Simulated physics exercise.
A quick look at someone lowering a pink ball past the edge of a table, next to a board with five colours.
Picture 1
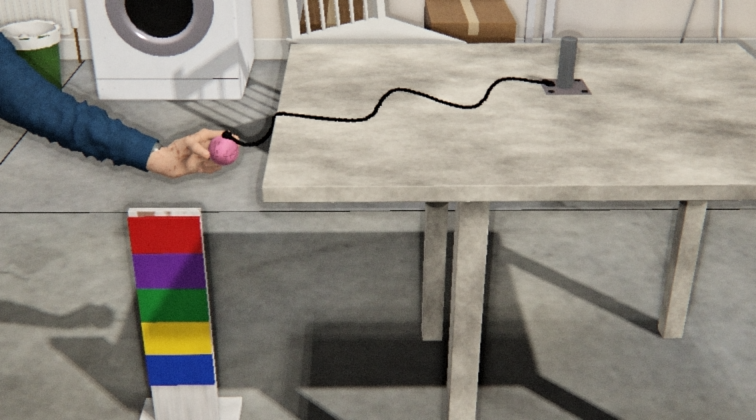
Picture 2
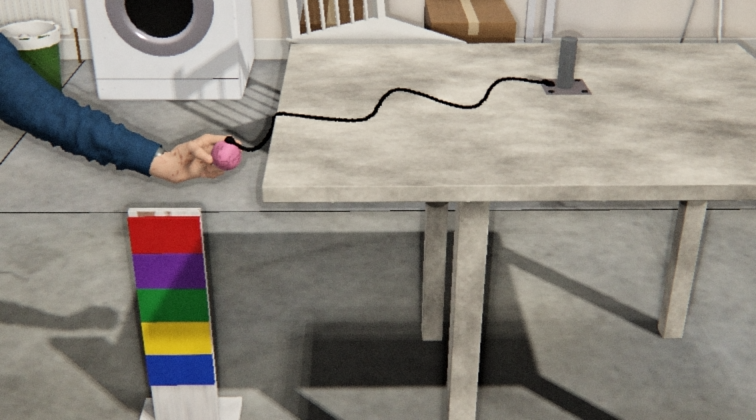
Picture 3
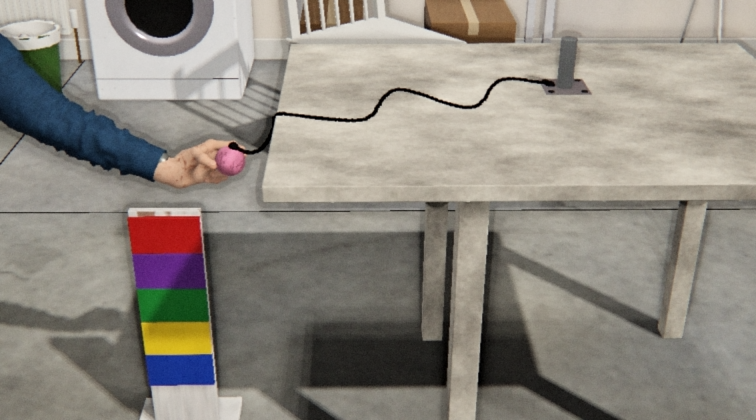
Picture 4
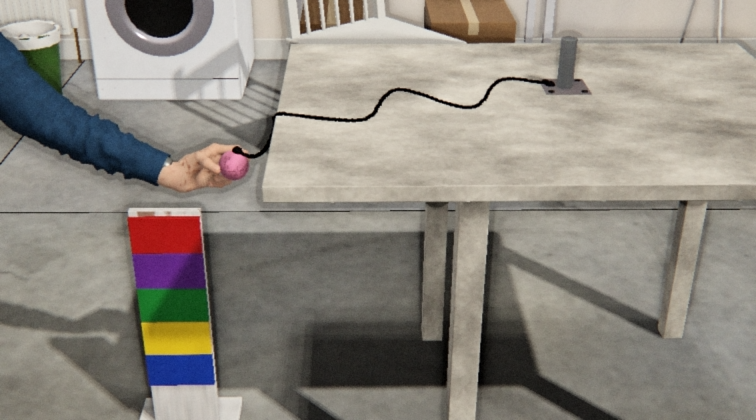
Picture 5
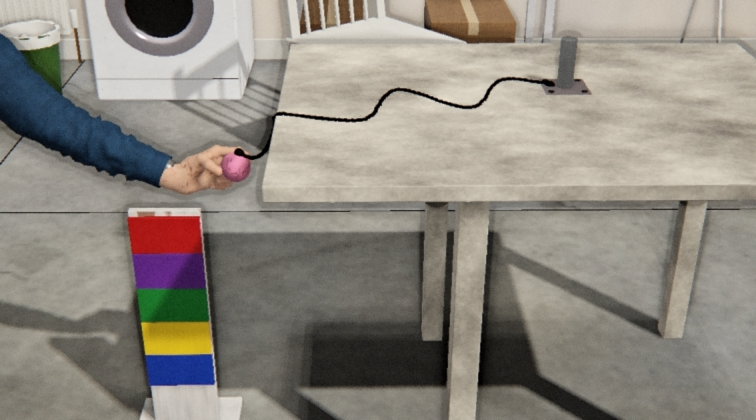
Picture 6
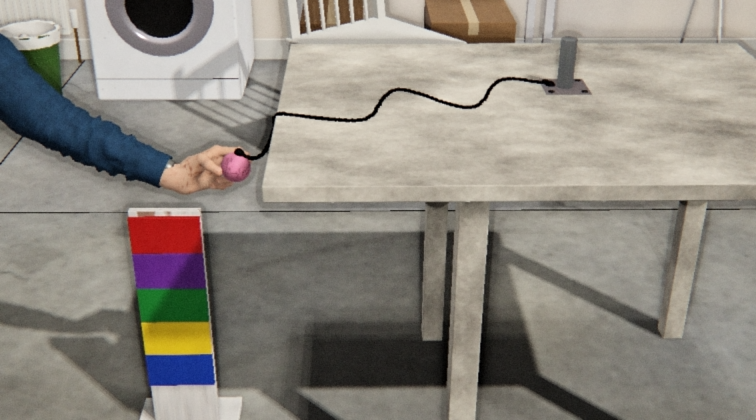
We see a hand holding a pink ball tied to a black cord that lies across a table, beside a board of coloured bands. The hand moves the ball slightly down and to the right, then stays still.
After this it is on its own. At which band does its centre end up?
Its centre hangs level with the green band.
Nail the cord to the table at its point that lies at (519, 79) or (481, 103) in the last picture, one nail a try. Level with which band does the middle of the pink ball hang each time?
Try by try: Green; purple.
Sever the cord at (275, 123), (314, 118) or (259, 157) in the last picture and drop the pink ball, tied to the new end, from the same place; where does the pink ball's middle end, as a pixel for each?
About (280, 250), (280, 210) and (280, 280).
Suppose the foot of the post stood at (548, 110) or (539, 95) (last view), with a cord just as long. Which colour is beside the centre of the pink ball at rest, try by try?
Taking them in turn: Yellow; yellow.
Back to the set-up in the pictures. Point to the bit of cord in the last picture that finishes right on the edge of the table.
That spot is around (379, 106).
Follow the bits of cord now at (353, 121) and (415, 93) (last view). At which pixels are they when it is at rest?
They go to (280, 161) and to (346, 102).
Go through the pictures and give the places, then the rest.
The first frame shows pink ball (224, 150); red (165, 237); purple (169, 272); green (173, 306); yellow (177, 339); blue (180, 371).
The second frame shows pink ball (226, 155); cord through (514, 79) (480, 104) (415, 93) (374, 113) (300, 116).
The third frame shows pink ball (230, 161).
The fourth frame shows pink ball (234, 165); cord through (514, 79) (480, 104) (415, 93) (374, 113) (300, 116).
The fifth frame shows pink ball (236, 167).
The sixth frame shows pink ball (236, 167); cord through (514, 79) (480, 104) (415, 93) (374, 113) (300, 116).
Soon after, ball near (264, 294); level with green.
After that, ball near (300, 297); level with green.
In the end, ball near (286, 300); level with green. Its middle rests at the green band.
